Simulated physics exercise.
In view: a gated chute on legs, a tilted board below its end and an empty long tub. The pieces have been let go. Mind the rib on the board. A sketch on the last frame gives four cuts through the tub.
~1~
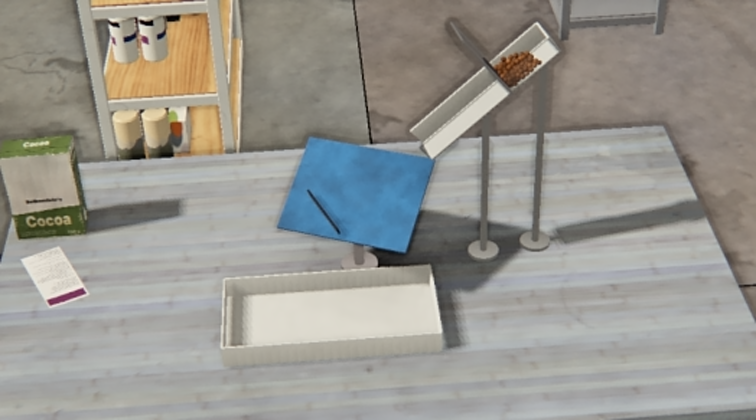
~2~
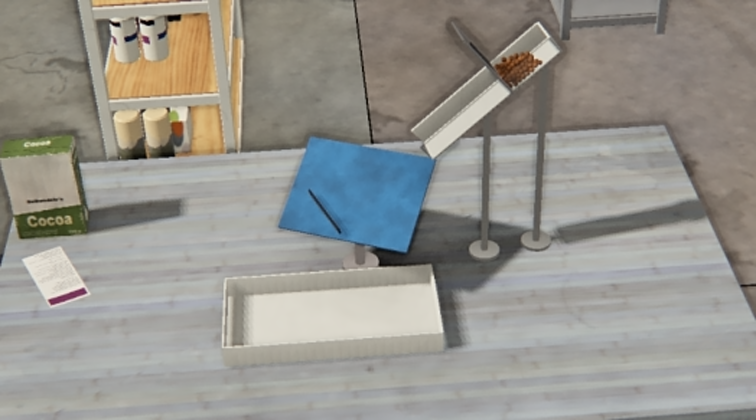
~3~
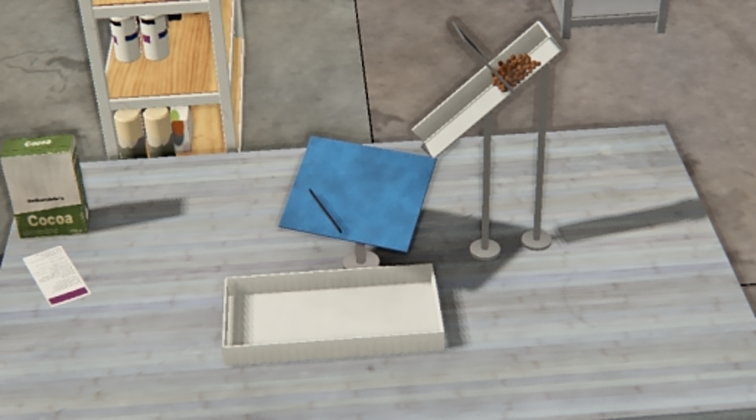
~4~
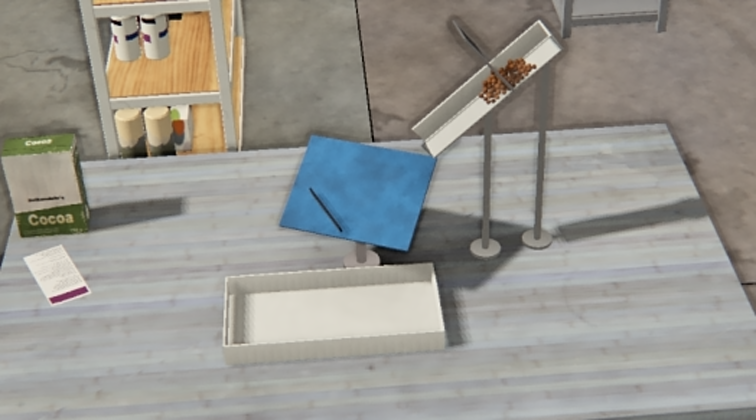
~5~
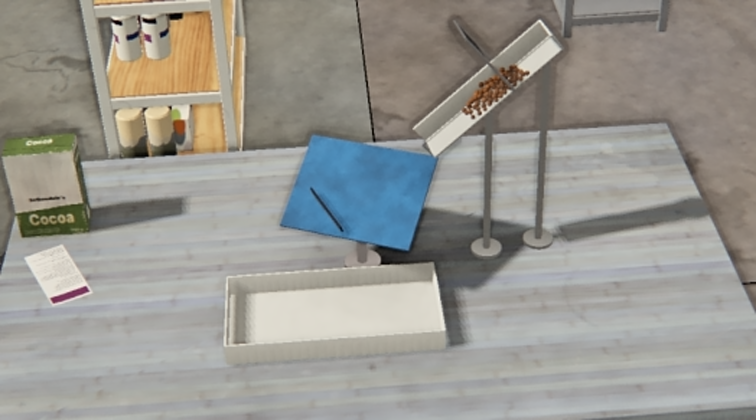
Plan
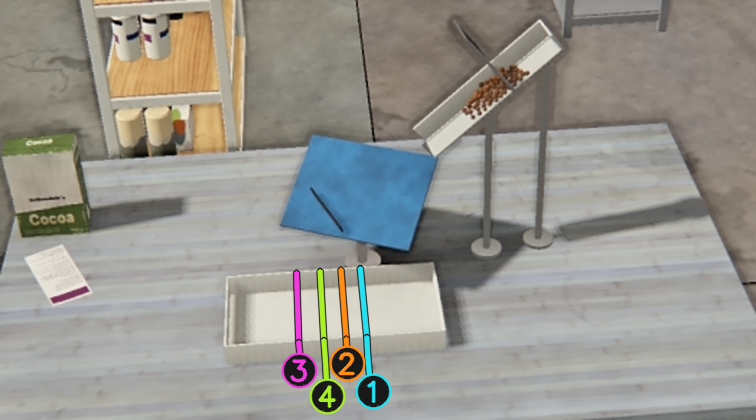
Small brown pieces sliding slowly down a sloping white chute, spreading out above a tilted blue board and an empty tub.
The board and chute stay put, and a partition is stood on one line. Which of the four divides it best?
The answer is line 2.
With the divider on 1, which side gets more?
The left side.
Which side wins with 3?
The right side.
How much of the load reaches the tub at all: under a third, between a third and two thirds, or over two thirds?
Over two thirds.
On the marked copy, line 1 crosses the front rim at (366, 336); line 2 crosses the front rim at (346, 337); line 3 crosses the front rim at (298, 341); line 4 crosses the front rim at (323, 339).
If 1 is chosen, of what is caught, nearly all on the left of the divider, a small part on the right.
If 2 is chosen, of what is caught, about a third on the left of the divider, about two thirds on the right.
If 3 is chosen, of what is caught, a stray few on the left of the divider, nearly all on the right.
If 4 is chosen, of what is caught, a small part on the left of the divider, most on the right.
